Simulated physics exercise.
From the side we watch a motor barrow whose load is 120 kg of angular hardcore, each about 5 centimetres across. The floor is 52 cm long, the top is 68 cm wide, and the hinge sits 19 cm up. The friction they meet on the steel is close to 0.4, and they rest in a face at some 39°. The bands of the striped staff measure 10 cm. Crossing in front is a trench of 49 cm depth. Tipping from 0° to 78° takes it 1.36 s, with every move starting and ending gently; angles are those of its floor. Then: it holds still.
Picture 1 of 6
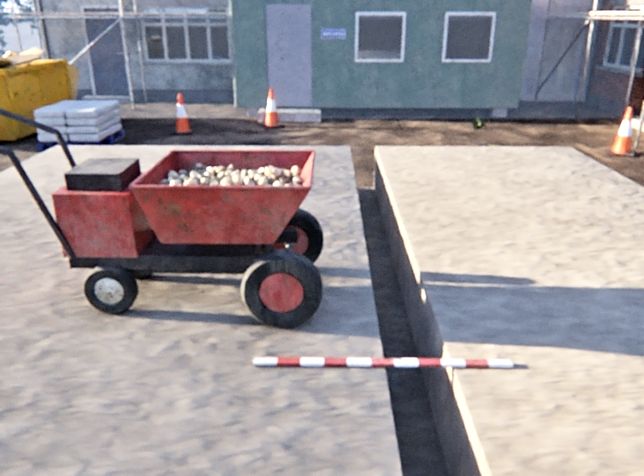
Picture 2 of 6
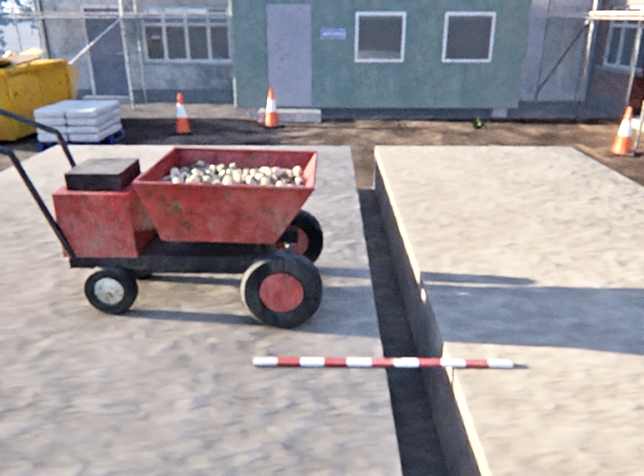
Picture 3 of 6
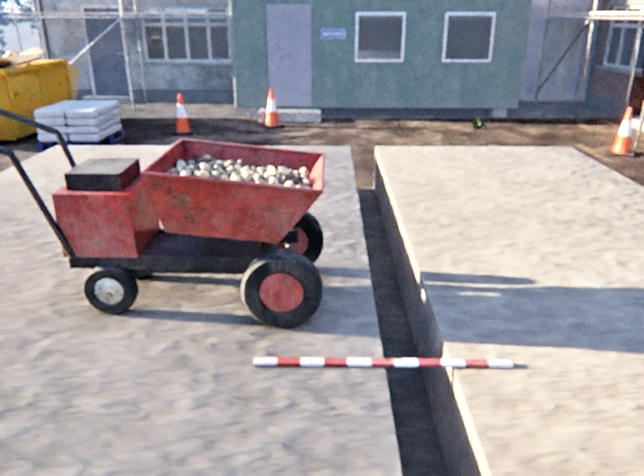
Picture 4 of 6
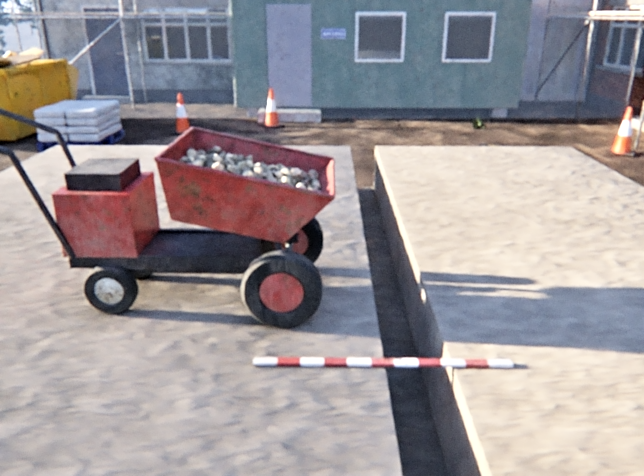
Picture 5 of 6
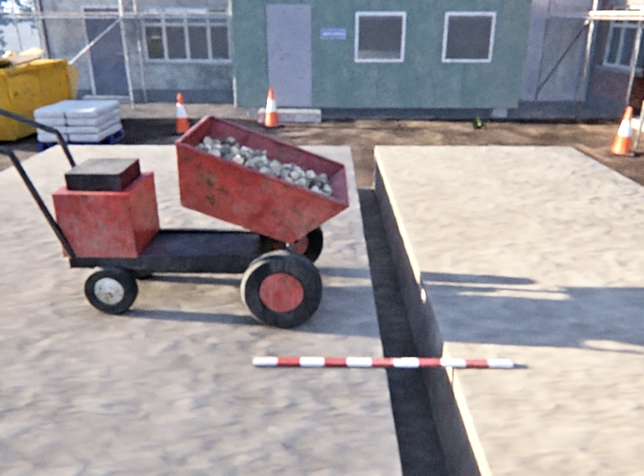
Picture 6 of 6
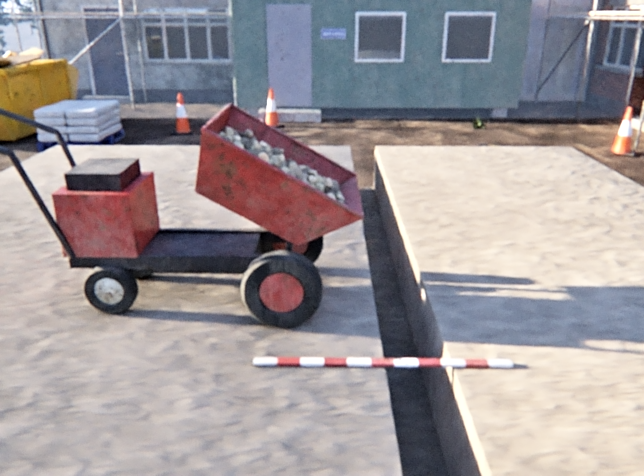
On a paved yard in front of a green building with two windows, seen from the side and slightly above by a still camera, orange cones stand near the far edge. A red motor barrow full of pale stones stands at left, with a dark trench and raised slab to its right and a red-and-white staff in front. The barrow stays put while its skip tilts steadily steeper toward the right, its rear rising and the stones staying inside.
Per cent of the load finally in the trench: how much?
Approx. 83 %.
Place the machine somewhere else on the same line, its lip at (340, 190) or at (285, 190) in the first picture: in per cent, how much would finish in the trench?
First place: Near 55%; second place: Near 100%.
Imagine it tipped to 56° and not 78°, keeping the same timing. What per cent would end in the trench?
I'd guess some 10 in a hundred.
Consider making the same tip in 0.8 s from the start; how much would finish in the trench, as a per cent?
Something close to 75 per cent.
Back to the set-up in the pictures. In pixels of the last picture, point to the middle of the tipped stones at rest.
(404, 355).
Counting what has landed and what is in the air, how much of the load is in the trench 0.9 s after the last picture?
Around 20 per cent of it, at that instant.
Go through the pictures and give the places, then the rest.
Lip at (310, 188), floor tilted 0°, highest stones at (252, 175), in the first picture.
The skip is at 2°, its lip at (314, 189); the top of the load is at (234, 173), in the second picture.
The skip is at 6°, its lip at (322, 192); the top of the load is at (200, 165), in the third picture.
Lip at (335, 197), floor tilted 12°, highest stones at (207, 156), in the fourth picture.
The skip is at 20°, its lip at (349, 206); the top of the load is at (214, 145), in the fifth picture.
The skip is at 30°, its lip at (363, 218); the top of the load is at (229, 136), in the sixth picture.
Then, 0.4 s after the last picture the floor is at 66°, 100 % in the skip; the foremost stones are at (389, 249).
Then, 0.9 s after the last picture the floor is at 78°, 75 % in the skip, 19 % in the trench, 6 % past the trench; the foremost stones are at (471, 300).
Then, 1.2 s after the last picture the floor is at 78°, 43 % in the skip, 44 % in the trench, 13 % past the trench; the foremost stones are at (527, 310).
Then, 3.2 s after the last picture the floor is at 78°, 3 % in the skip, 83 % in the trench, 14 % past the trench; the foremost stones are at (535, 309).
